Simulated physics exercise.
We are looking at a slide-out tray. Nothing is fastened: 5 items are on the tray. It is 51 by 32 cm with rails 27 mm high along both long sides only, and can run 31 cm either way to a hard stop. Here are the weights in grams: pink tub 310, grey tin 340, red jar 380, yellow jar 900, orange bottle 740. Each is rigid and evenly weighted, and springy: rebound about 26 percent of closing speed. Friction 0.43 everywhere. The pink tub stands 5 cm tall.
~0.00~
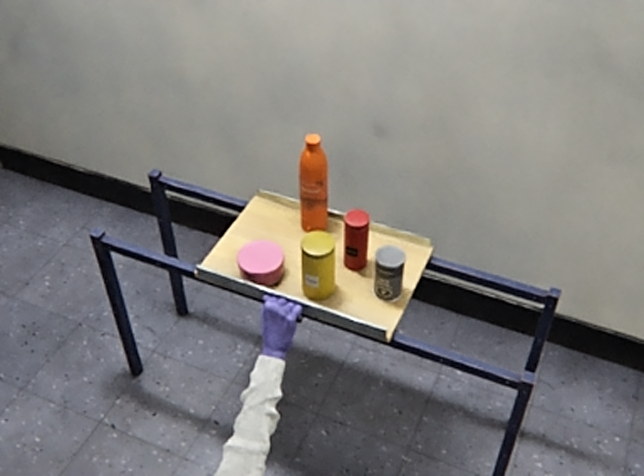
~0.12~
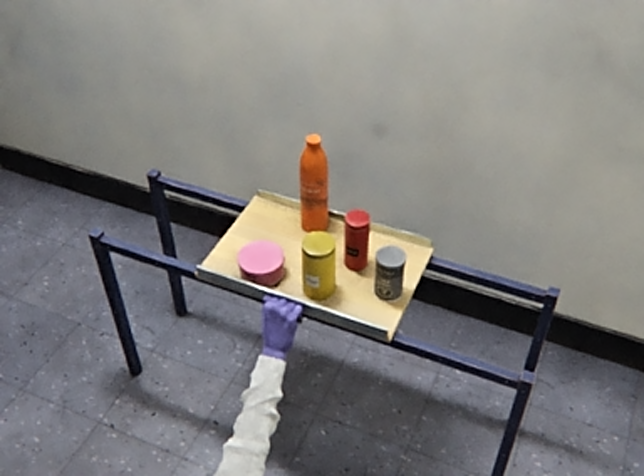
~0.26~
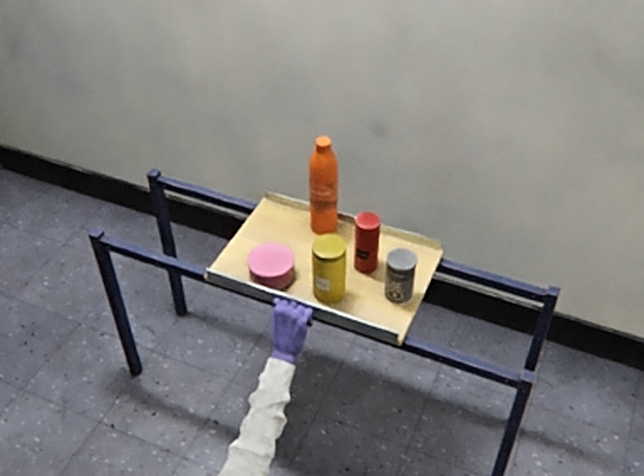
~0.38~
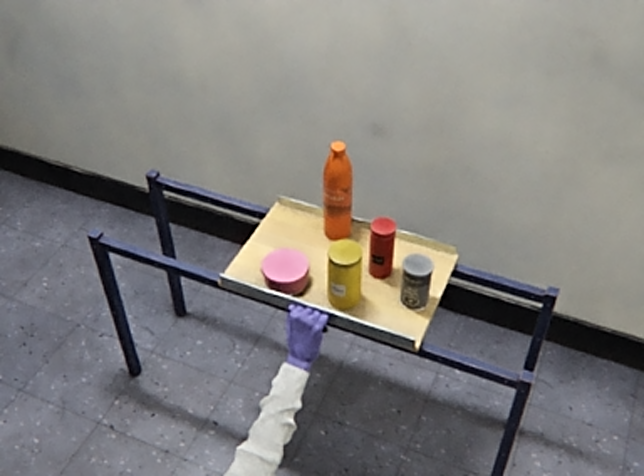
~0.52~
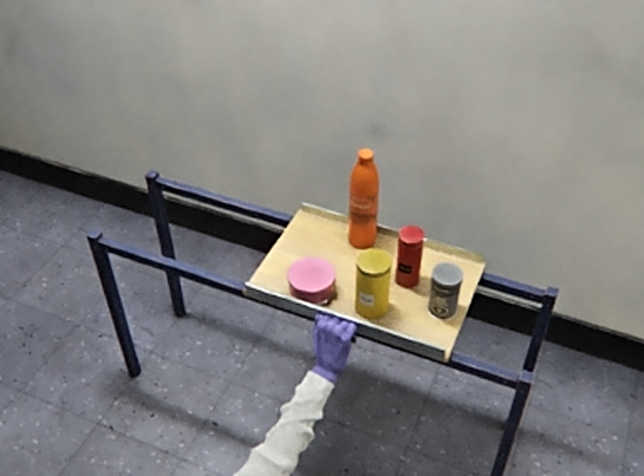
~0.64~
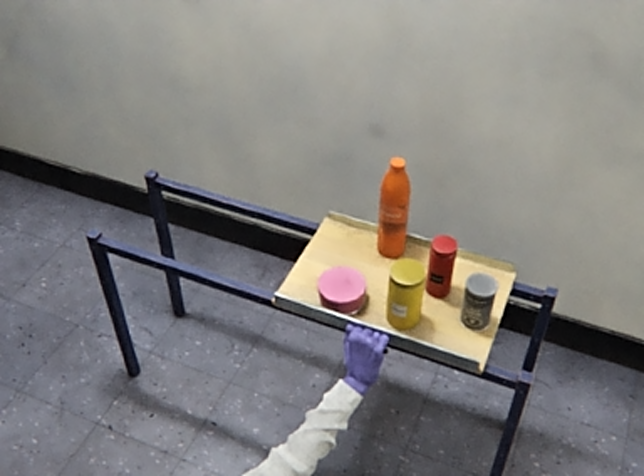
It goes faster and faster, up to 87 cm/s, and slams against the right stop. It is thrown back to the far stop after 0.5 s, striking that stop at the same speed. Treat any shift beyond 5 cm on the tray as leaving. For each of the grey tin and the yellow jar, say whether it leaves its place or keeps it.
Grey tin: Leaves; yellow jar: Keeps it.
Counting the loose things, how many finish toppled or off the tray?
It comes to 3.
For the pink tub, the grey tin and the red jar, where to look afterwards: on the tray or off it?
When everything stops, the pink tub is still in bounds, the grey tin is out of bounds, and the red jar is out of bounds.
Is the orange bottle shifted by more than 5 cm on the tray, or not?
The orange bottle moves off its spot.
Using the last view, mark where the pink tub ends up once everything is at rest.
About (154, 231).
By 0.94 s, tray has slid 31 cm right; grey tin now off the tray; yellow jar 8 cm from its spot near (472, 315); orange bottle tilted 34°.
By 1.44 s, tray has slid 30 cm right; red jar now off the tray; yellow jar 8 cm from its spot near (467, 314); orange bottle on its side.
By 2.04 s, tray has slid 12 cm right; yellow jar 8 cm from its spot near (391, 290); orange bottle on its side; pink tub 8 cm from its spot.
By 2.54 s, tray has slid 20 cm left; yellow jar 8 cm from its spot near (267, 252); orange bottle on its side; pink tub 8 cm from its spot.
When it is over (3.2 s), off the tray, grey tin and red jar; lying over on the tray, orange bottle; the other 2 within 5 cm of the start. End places, in pixels of the last picture, yellow jar near (203, 231).
